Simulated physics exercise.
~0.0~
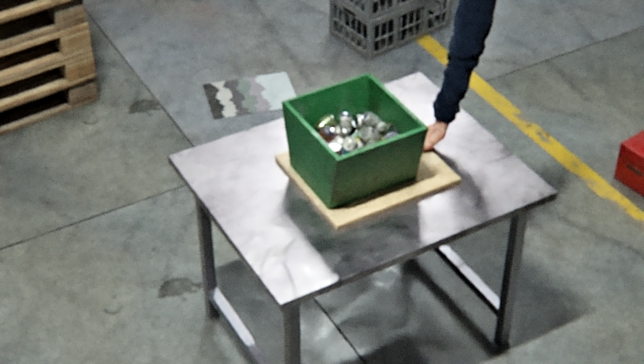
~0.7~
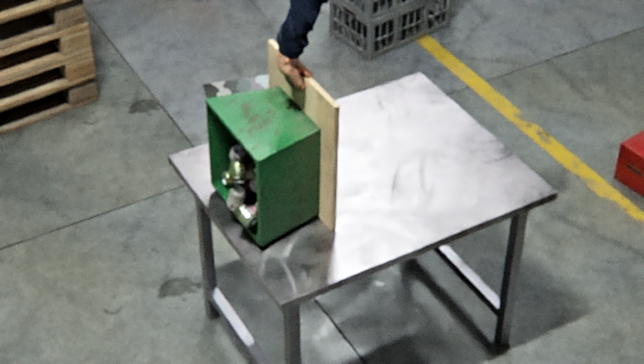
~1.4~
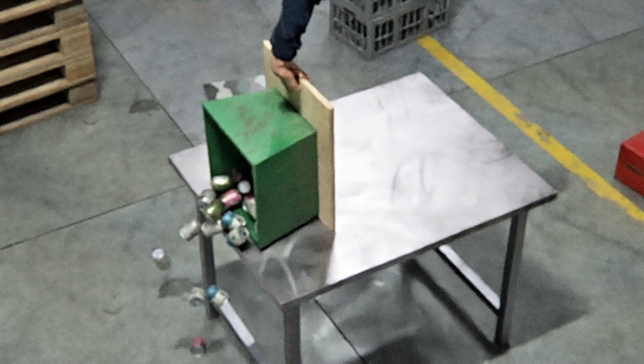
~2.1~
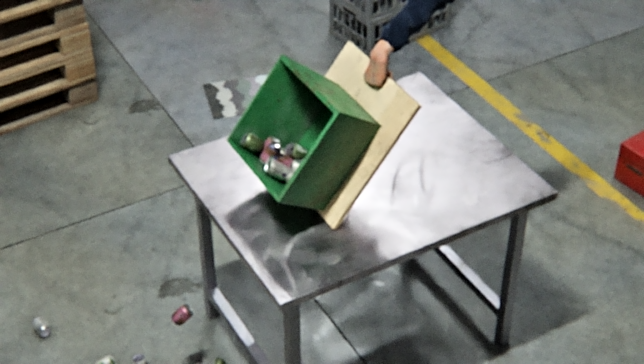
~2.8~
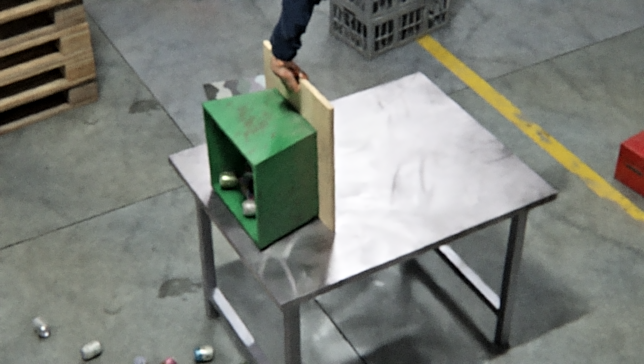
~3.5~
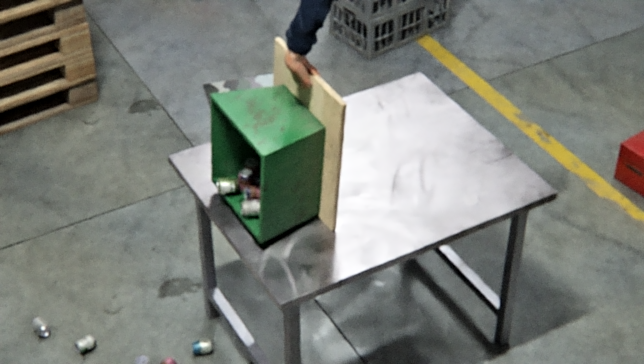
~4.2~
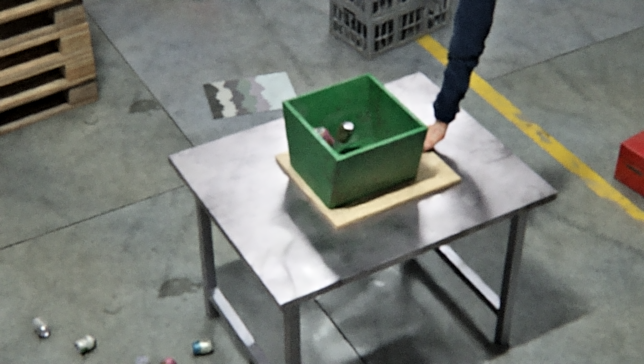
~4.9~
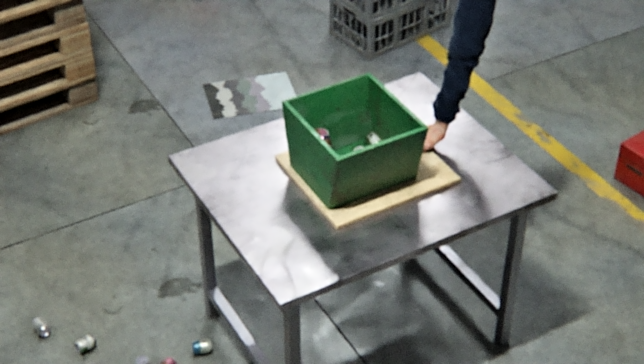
On a metal table, a hand tips a green box twice, spilling many cans leftward, then lowers it flat.
